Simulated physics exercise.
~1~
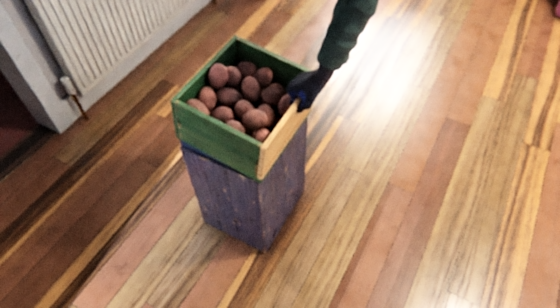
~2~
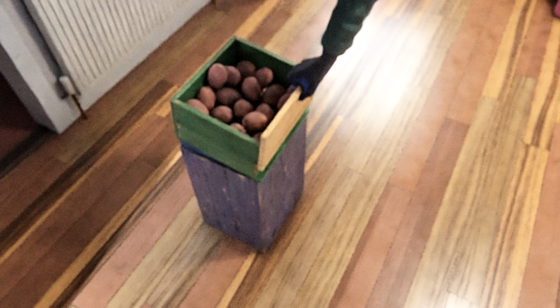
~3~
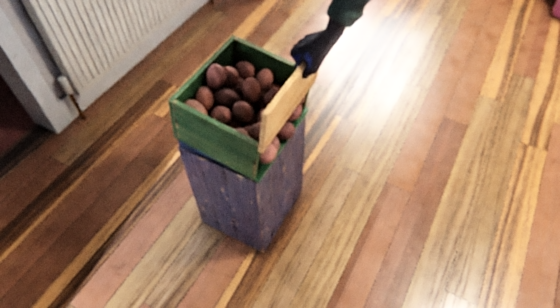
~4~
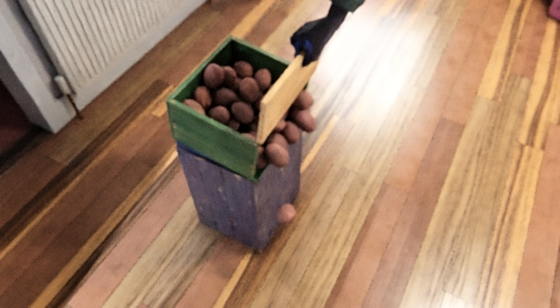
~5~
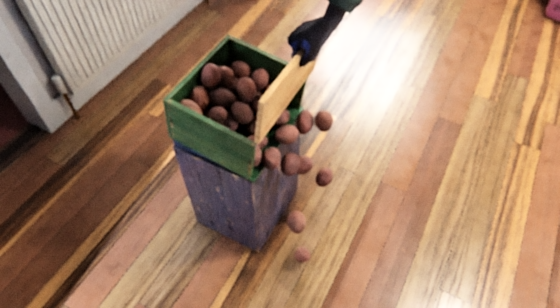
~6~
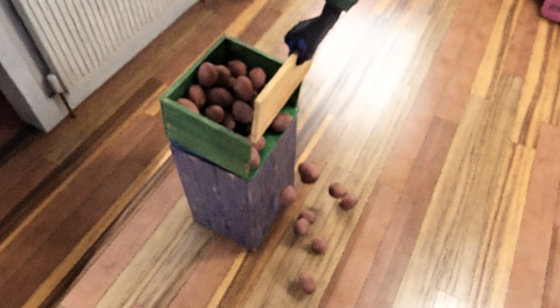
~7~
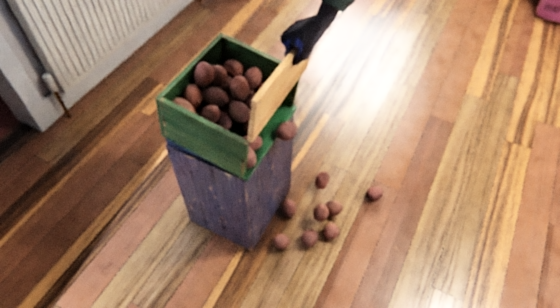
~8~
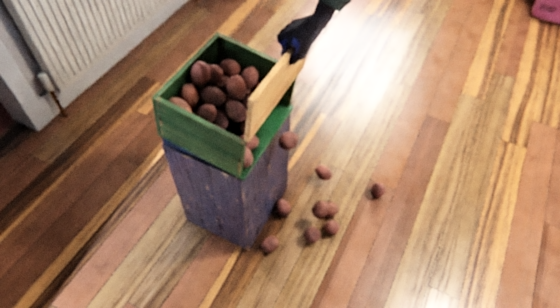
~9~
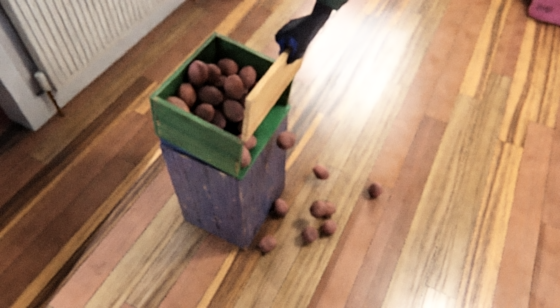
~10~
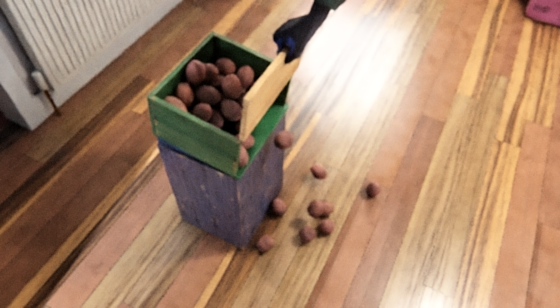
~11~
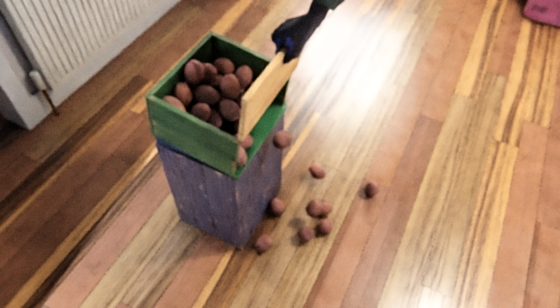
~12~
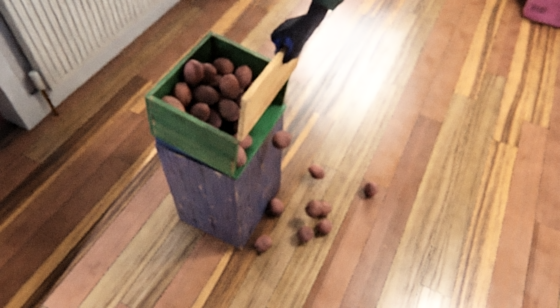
A dark-gloved hand pulled up the wooden gate on a green bin of red potatoes sitting on a purplish stand, and several tumbled out onto the wood floor, rolled a little and settled, while most stayed in the bin with the gate still raised.
